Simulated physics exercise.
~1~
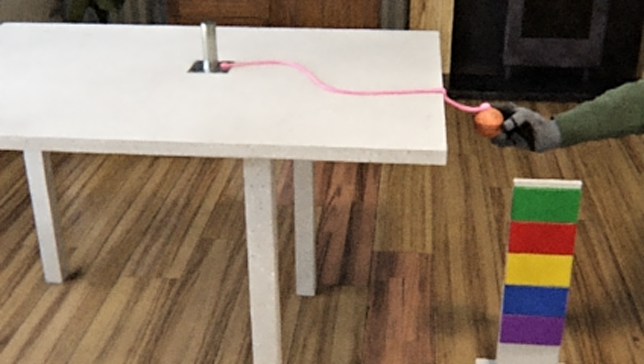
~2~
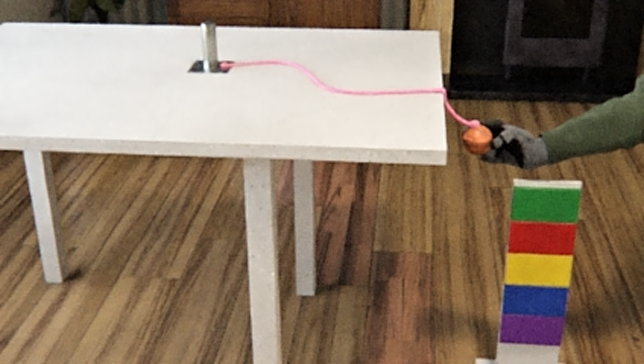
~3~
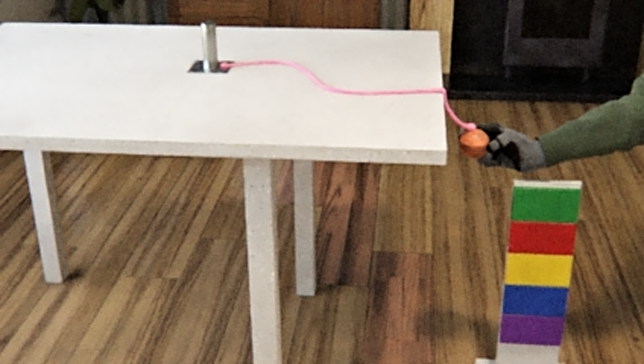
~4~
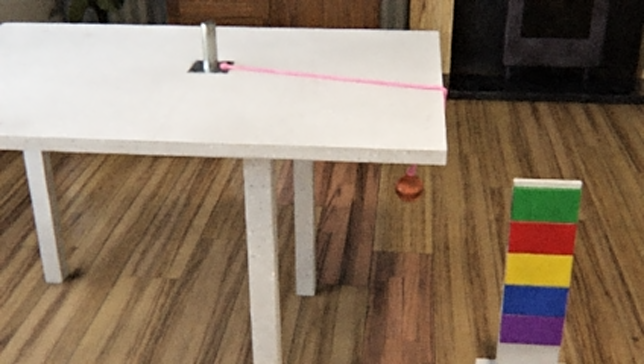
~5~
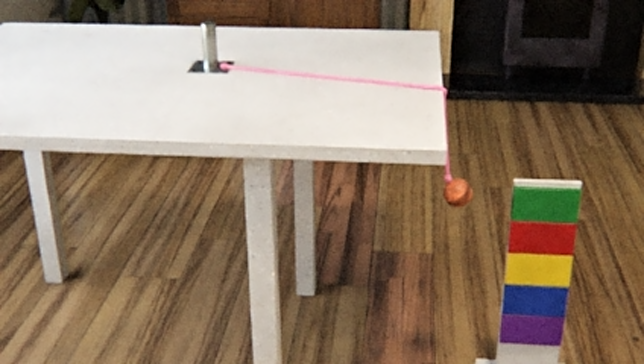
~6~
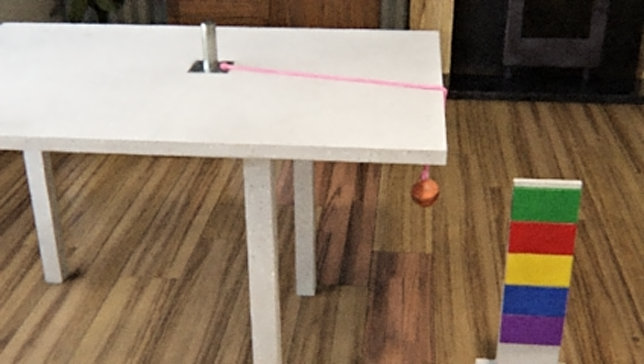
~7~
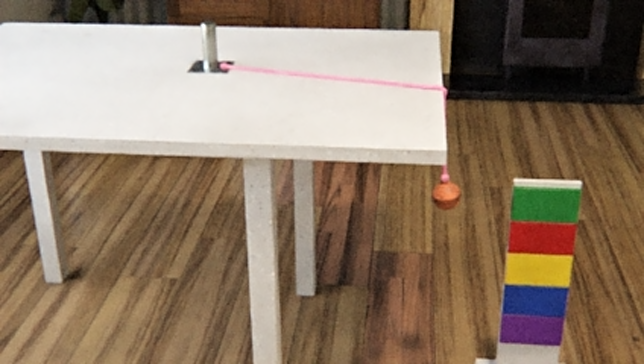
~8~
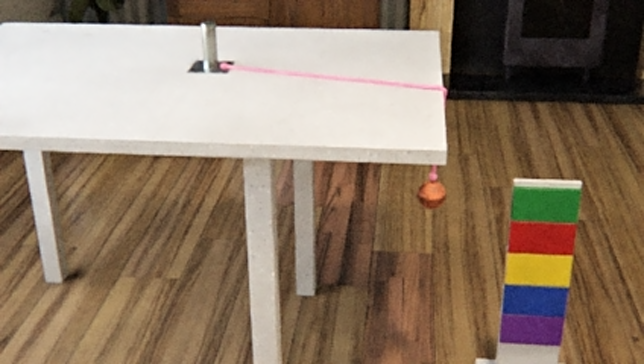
An orange ball drops from a gloved hand, swings on a pink cord and hangs level with the green band.
